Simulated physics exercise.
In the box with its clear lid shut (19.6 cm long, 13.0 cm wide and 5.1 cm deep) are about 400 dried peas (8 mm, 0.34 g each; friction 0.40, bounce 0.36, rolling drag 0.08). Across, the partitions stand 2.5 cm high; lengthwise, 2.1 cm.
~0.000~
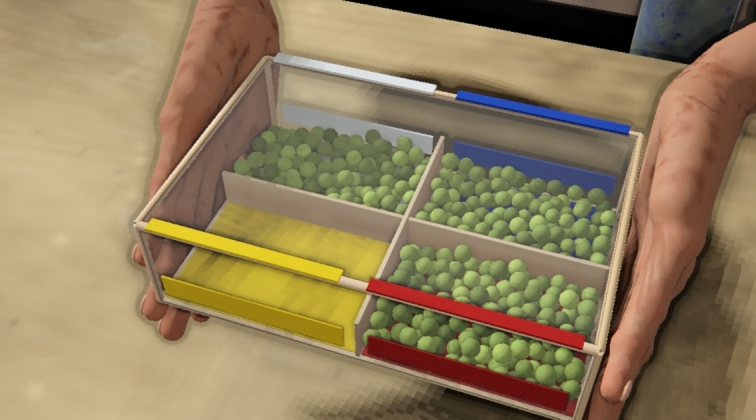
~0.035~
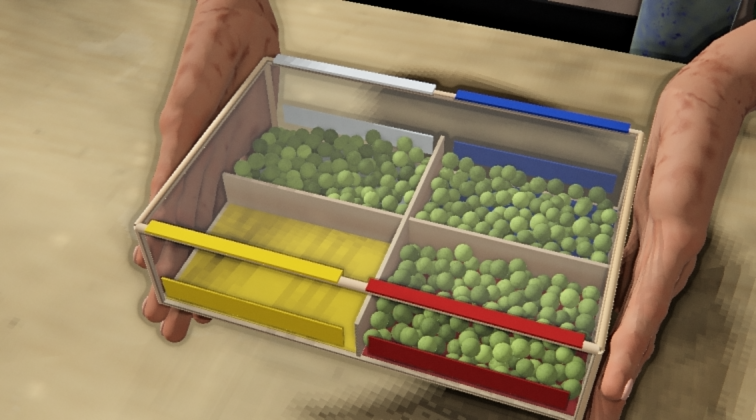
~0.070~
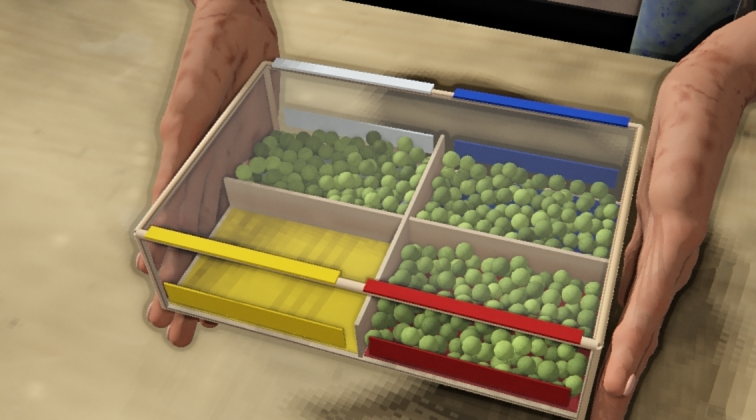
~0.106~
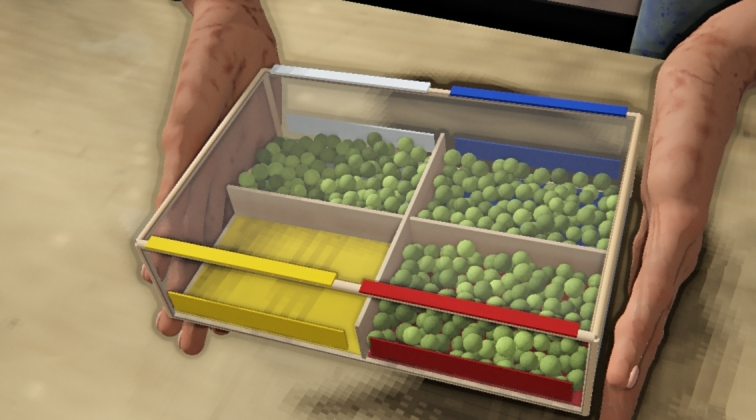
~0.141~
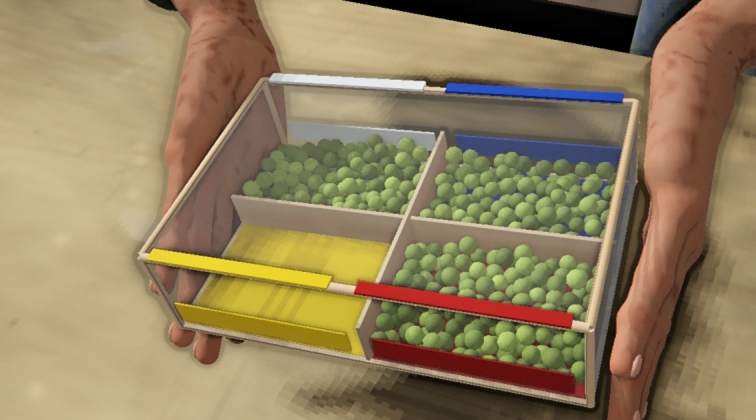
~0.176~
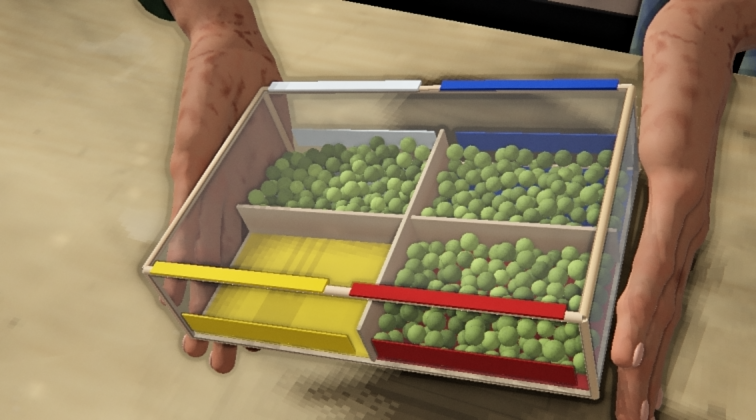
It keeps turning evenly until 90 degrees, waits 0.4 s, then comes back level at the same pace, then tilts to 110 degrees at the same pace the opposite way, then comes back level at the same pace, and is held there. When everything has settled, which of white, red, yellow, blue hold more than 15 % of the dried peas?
White: Not more, red: More, yellow: Not more, blue: More.
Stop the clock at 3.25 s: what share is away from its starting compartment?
Roughly 45 per cent.
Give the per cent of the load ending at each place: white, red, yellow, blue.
Out of a hundred, white gets 0, red gets 35, yellow gets 0 and blue gets 65.
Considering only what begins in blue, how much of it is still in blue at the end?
90 %, roughly.
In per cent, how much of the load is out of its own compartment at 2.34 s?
Roughly 55 per cent is out of its starting compartment by then.
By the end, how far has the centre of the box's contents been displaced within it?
I'd say close to 5.0 centimetres in total.
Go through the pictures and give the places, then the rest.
Box at (352, 292); tilt 0 degrees; white 35 %, red 35 %, blue 30 %, in the first frame.
Box at (352, 292); tilt 1 degrees, in the second frame.
Box at (350, 293); tilt 3 degrees, in the third frame.
Box at (347, 294); tilt 6 degrees; low side left, in the fourth frame.
Box at (344, 297); tilt 11 degrees; low side left, in the fifth frame.
Box at (341, 299); tilt 15 degrees; low side left; white 35 %, red 35 %, blue 30 %. It turns about 130 degrees a second, in the sixth frame.
Then, at 1.36 s, tilt 79 degrees; white 35 %, red 10 %, yellow 50 %, blue 5 %; middle of all pieces near (386, 285).
After 2.34 s, tilt 33 degrees; white 35 %, red 10 %, yellow 50 %, blue 5 %; middle of all pieces near (321, 193).
After 3.25 s, tilt 85 degrees; red 30 %, blue 65 %; middle of all pieces near (416, 315).
After 4.11 s, tilt 0 degrees; red 35 %, blue 65 %; middle of all pieces near (540, 242).
At rest (4.7 s), white 0 %, red 35 %, yellow 0 %, blue 65 %.
